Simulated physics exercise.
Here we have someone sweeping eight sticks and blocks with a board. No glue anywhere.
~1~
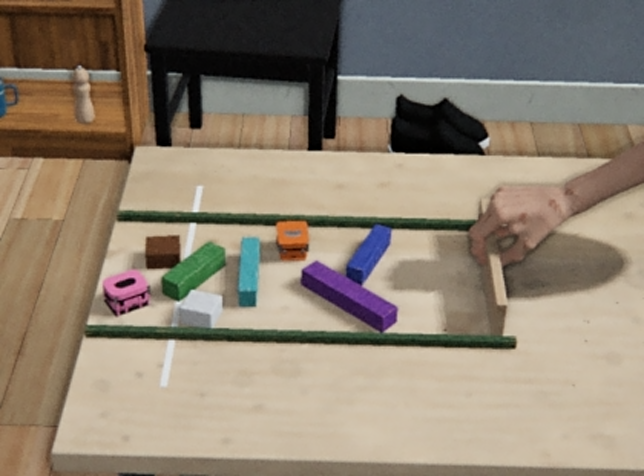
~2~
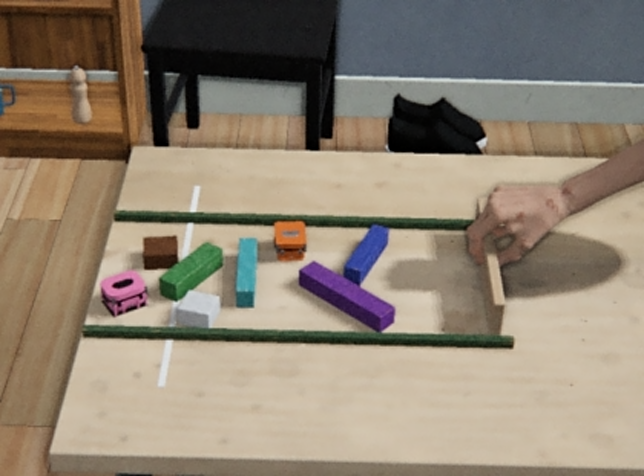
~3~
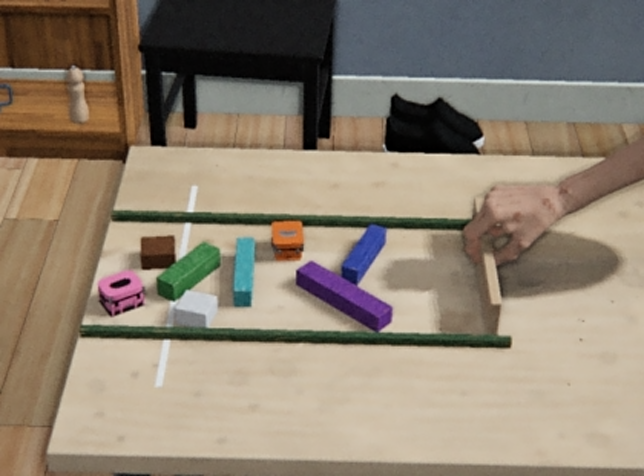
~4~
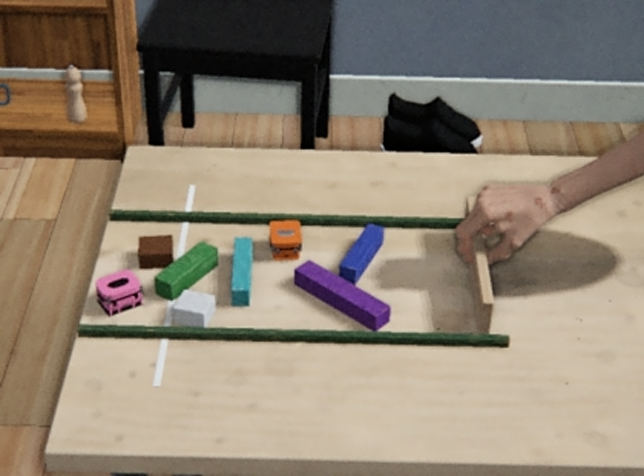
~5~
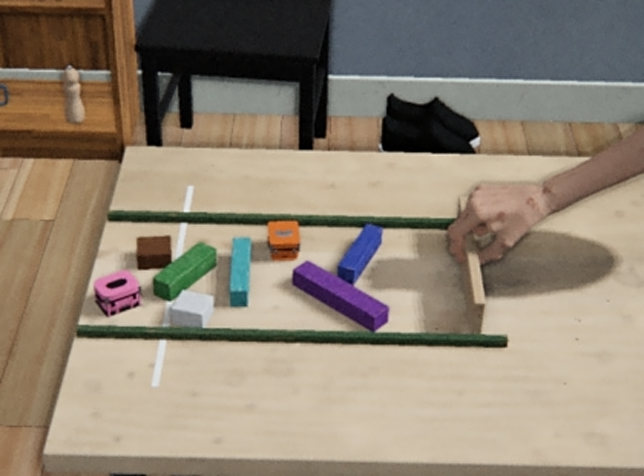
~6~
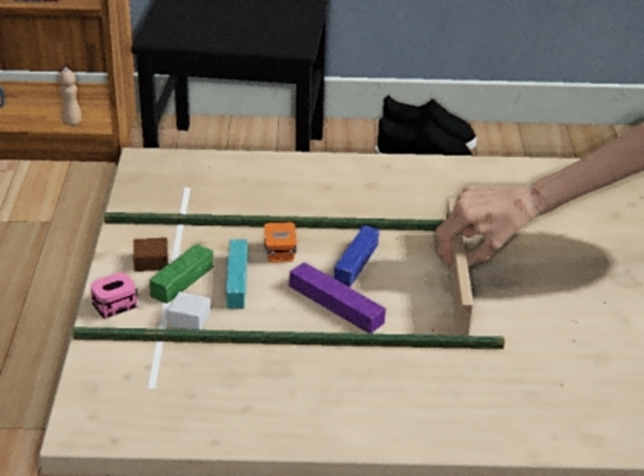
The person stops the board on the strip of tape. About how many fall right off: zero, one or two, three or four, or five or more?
In the end the number that fall off is one or two.
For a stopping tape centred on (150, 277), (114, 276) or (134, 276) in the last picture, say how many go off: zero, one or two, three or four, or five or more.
The falls would be three or four; five or over; three or four.
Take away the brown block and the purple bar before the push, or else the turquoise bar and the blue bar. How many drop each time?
First 0, then 0.
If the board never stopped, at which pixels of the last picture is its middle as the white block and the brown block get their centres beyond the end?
For the white block at (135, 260), for the brown block at (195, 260).
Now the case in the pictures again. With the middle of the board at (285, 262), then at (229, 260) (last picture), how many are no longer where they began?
By then 4, and 7.
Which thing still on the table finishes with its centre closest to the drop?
It is the green bar.
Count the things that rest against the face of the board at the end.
In contact: 2.
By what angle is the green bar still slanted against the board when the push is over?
Roughly 15° out of line.
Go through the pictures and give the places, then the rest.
The first frame shows pink case (126, 293); brown block (163, 252); green bar (194, 271); board (491, 266); tape (184, 275).
The second frame shows brown block (161, 253); board (488, 265).
The third frame shows green bar (189, 271); blue bar (364, 255).
The fourth frame shows pink case (119, 293); purple bar (341, 295).
The fifth frame shows brown block (154, 253); turquoise bar (240, 271).
The sixth frame shows pink case (114, 295); brown block (151, 255); green bar (182, 273); board (458, 266); tape (171, 277).
Soon after, none off yet; pink case at rest near (114, 295); brown block at rest near (151, 255); green bar at rest near (182, 273).
After that, none off yet; pink case at rest near (114, 295); brown block at rest near (149, 254); green bar displaced a little near (169, 273).
In the end, the number that fall off is one or two; gone, brown block and pink case.
